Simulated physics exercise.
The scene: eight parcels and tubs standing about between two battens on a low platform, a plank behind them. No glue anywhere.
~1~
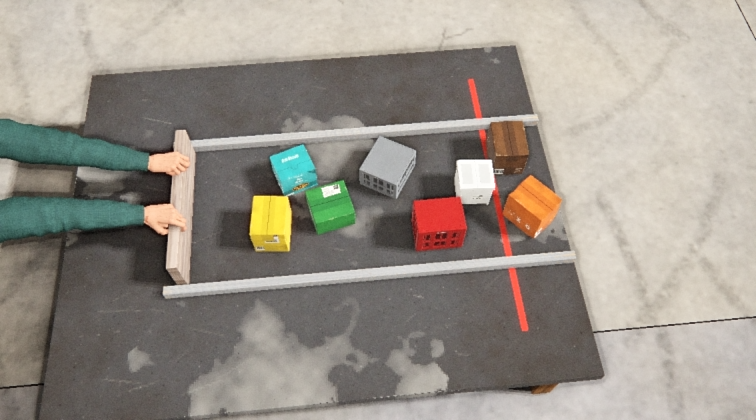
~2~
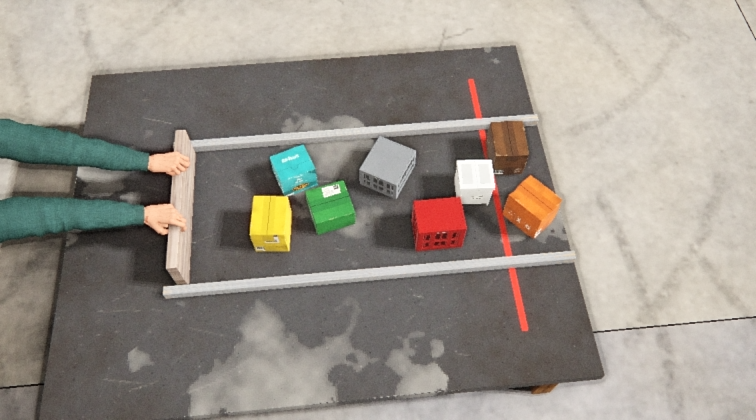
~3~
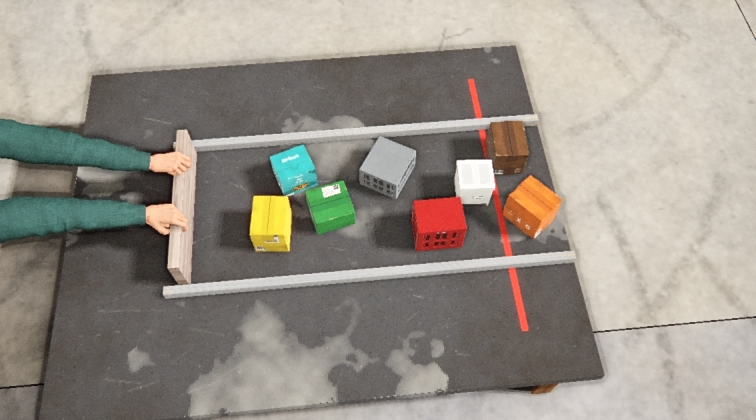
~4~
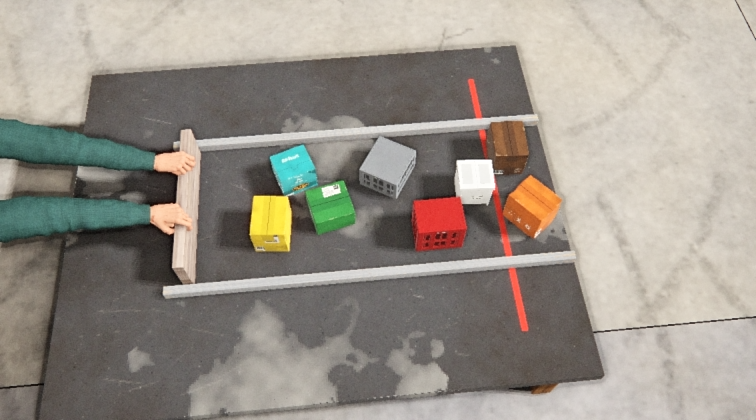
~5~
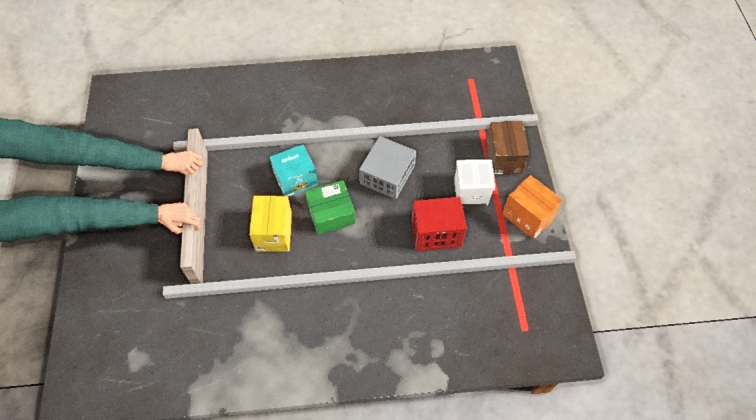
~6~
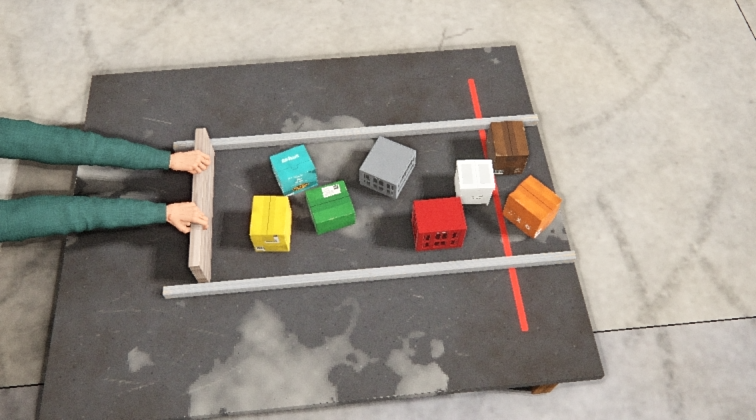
On a low dark platform, two hands in green sleeves held a plank behind eight colourful boxes between two rails, then slid it slightly to the right while the boxes stayed still.
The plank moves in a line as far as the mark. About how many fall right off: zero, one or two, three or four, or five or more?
Here the number that fall off is three or four.
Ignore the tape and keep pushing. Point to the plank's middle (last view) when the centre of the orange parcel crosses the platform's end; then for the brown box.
Near (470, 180) and (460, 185).
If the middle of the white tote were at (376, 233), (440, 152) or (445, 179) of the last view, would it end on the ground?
The white tote remains up; falls; falls.
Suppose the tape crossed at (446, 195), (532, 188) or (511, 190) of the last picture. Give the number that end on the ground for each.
Down on the ground: 0, 6 and 6.
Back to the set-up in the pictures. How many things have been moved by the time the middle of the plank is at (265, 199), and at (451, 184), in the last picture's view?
The counts are 1 and 8.
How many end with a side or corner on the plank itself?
The number is 2.
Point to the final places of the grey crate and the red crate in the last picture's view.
About (544, 146), and the other about (559, 225).
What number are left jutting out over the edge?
That would be 3.
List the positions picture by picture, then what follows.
Orange parcel (532, 207); brown box (506, 148); white tote (474, 183); plank (182, 206); tape (495, 191), in the first frame.
Brown box (506, 148); red crate (438, 224), in the second frame.
White tote (474, 183); plank (183, 206), in the third frame.
Orange parcel (532, 208); yellow parcel (271, 224), in the fourth frame.
Brown box (506, 148); grey crate (388, 168), in the fifth frame.
Orange parcel (532, 208); brown box (506, 148); white tote (474, 183); plank (203, 204); tape (495, 191), in the sixth frame.
Early on, none off yet; orange parcel at rest near (532, 208); brown box at rest near (506, 148); white tote at rest near (474, 183).
Finally, the number that fall off is three or four; lost, white tote, brown box and orange parcel.
